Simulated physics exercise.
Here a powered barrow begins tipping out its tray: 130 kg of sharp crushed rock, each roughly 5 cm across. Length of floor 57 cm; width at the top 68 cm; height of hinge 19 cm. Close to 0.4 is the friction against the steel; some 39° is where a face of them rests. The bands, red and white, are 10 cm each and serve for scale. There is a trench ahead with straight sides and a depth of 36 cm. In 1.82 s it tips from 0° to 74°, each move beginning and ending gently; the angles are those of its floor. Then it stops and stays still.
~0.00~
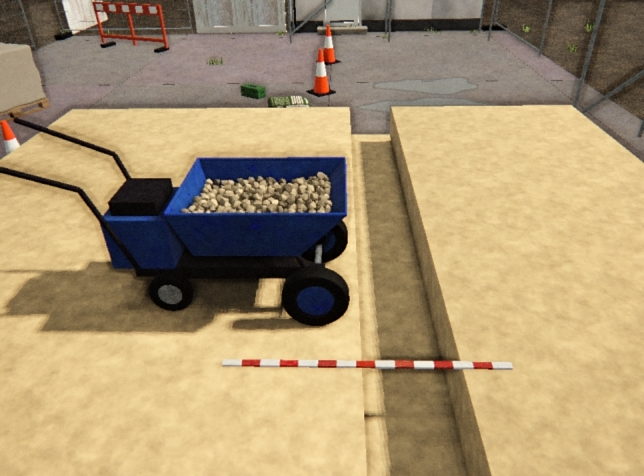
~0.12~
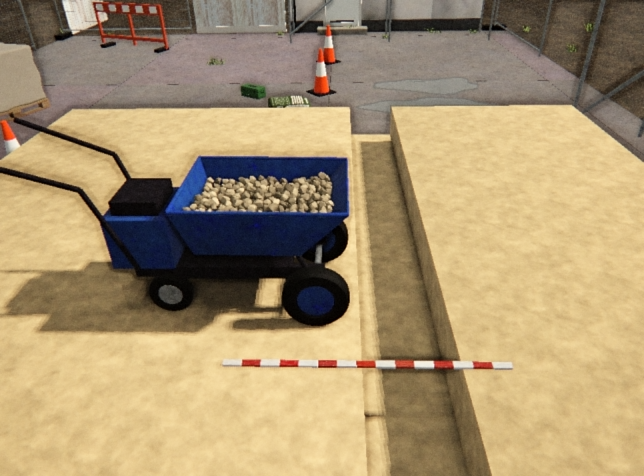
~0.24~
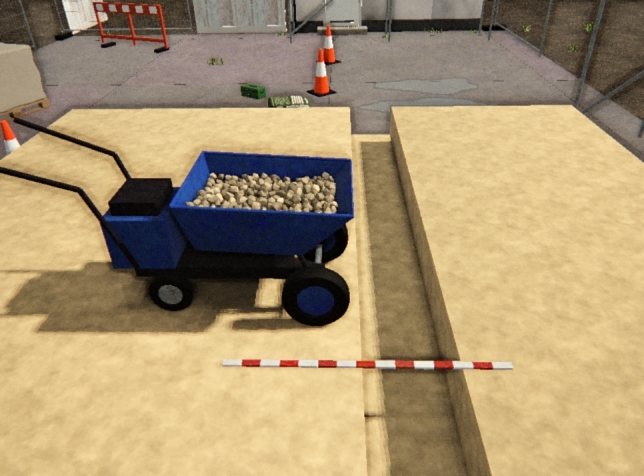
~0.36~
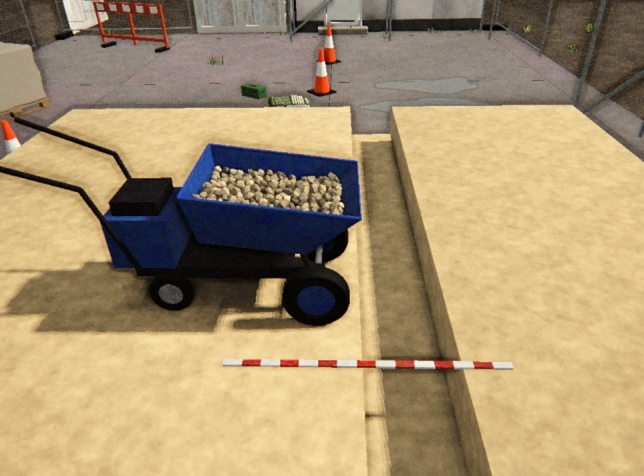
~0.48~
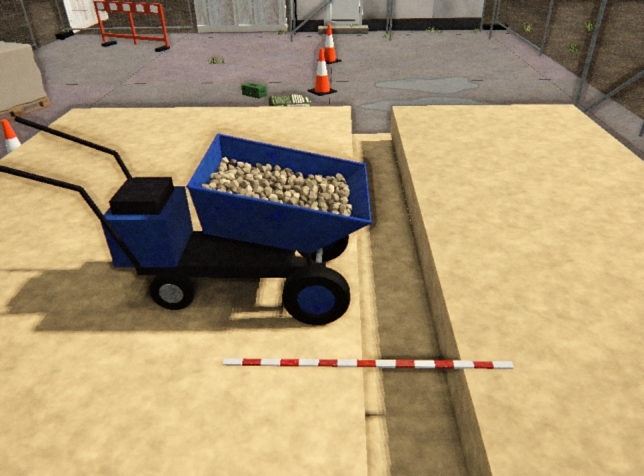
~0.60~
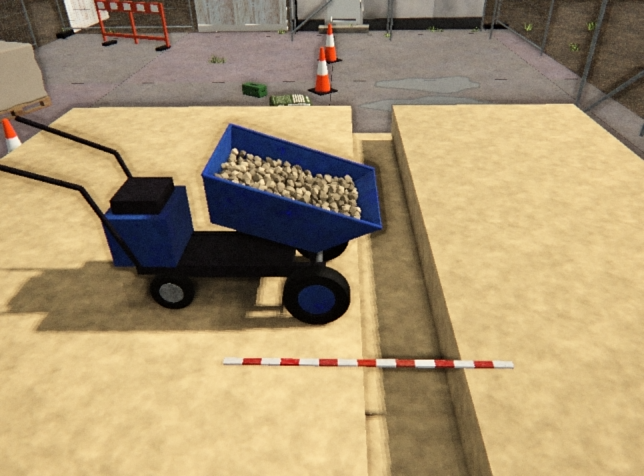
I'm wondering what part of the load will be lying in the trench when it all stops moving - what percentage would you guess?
I would guess about 72 per cent.
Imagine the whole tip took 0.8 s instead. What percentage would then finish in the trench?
Roughly 55 per cent.
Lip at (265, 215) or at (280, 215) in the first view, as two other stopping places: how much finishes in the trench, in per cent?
Close to 100 percent in the first case, 100 percent in the second.
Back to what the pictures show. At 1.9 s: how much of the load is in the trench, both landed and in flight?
I'd put it near 25 per cent.
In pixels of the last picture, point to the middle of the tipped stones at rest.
Roughly (426, 319), I'd say.
After 1.4 s the floor is at 62°; 100 % in the tray; the foremost stones are at (410, 248).
After 1.9 s the floor is at 74°; 57 % in the tray, 27 % in the trench, 16 % past the trench; the foremost stones are at (493, 298).
After 2.3 s the floor is at 74°; 23 % in the tray, 47 % in the trench, 30 % past the trench; the foremost stones are at (543, 295).
After 4.2 s the floor is at 74°; 0 % in the tray, 72 % in the trench, 28 % past the trench; the foremost stones are at (548, 295).
